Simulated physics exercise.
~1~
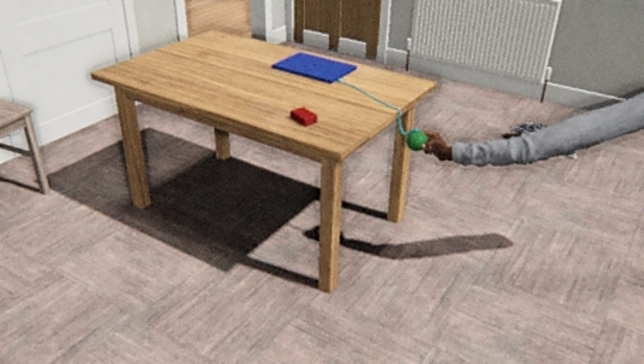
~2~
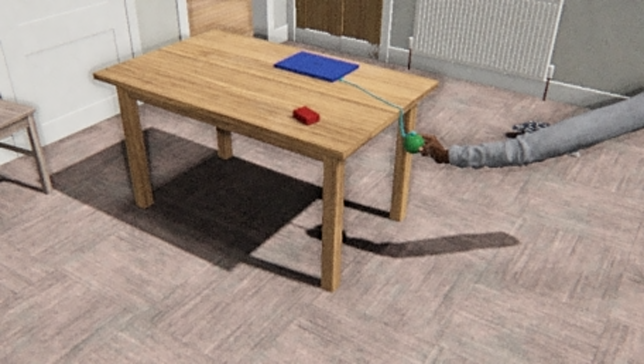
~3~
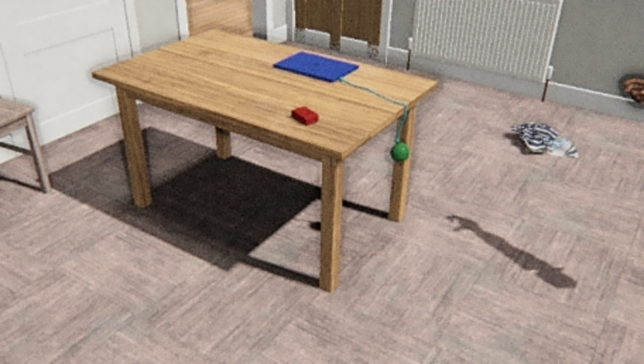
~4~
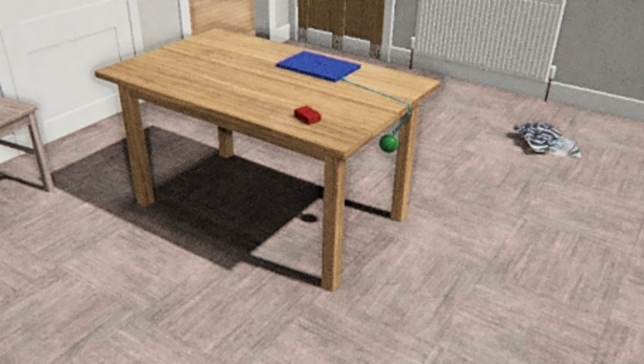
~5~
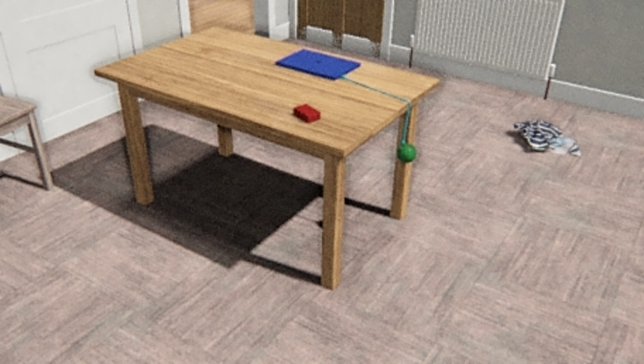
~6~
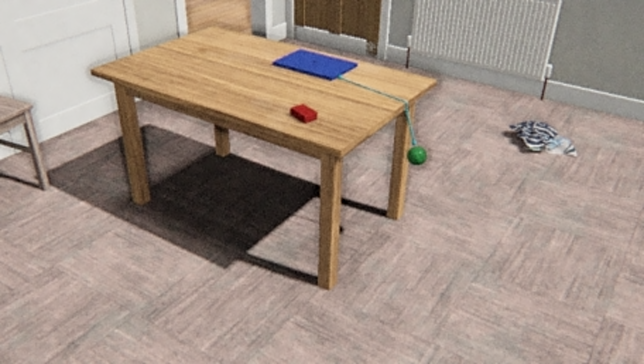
The clip shows a hand holding a green apple past the end of a wooden table, its cord leading toward a blue laptop near a red sponge. The hand lets go and withdraws, and the apple swings gently, still hanging at the end while laptop and sponge stay put.
